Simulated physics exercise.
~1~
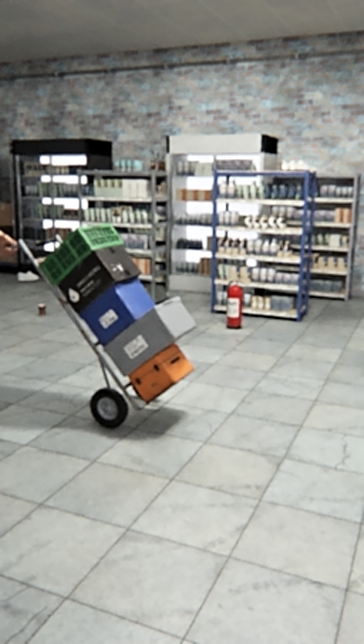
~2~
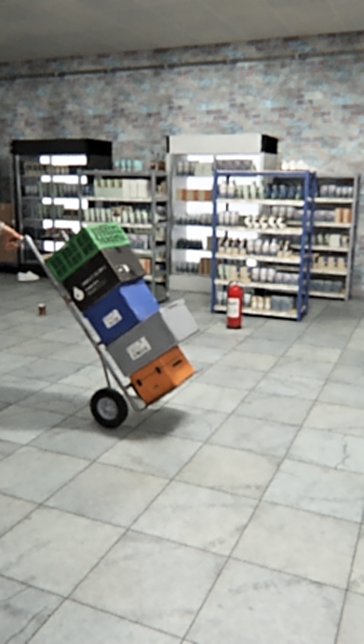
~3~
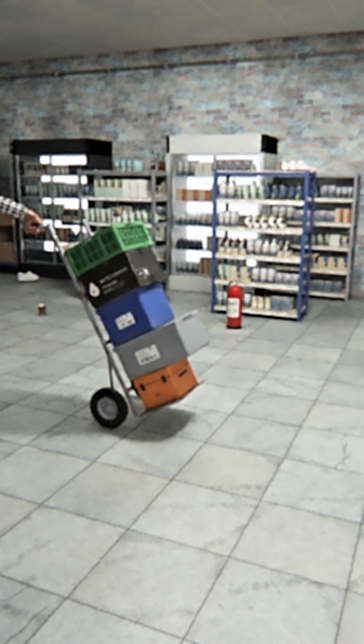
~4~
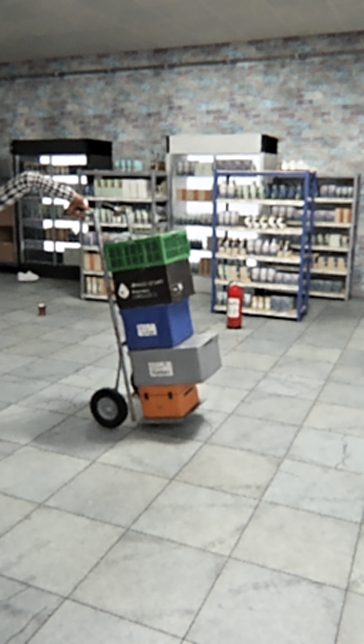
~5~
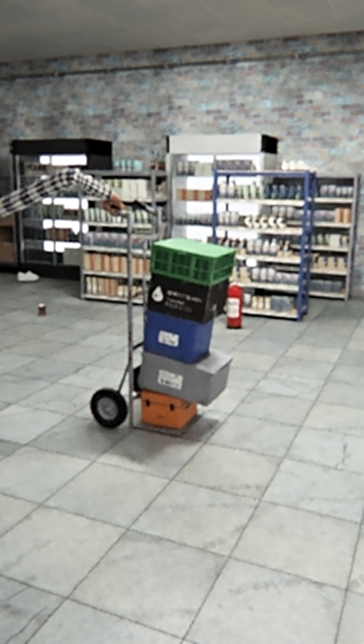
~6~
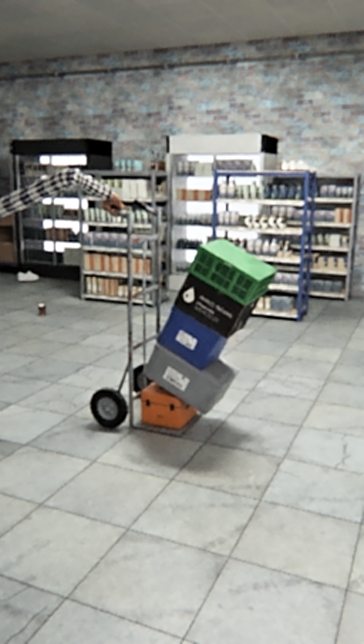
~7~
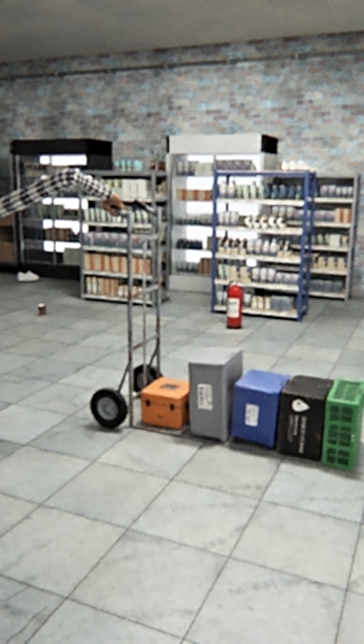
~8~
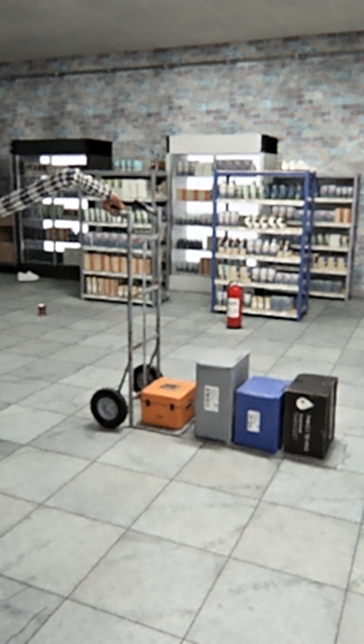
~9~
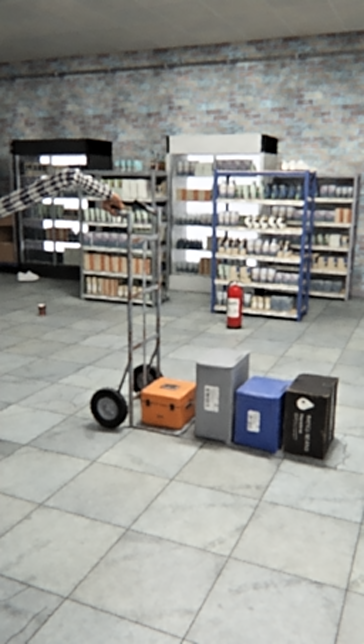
Arm in checked sleeve tipping a loaded hand truck upright, four upper boxes toppling right onto tiles, orange toolbox staying put.
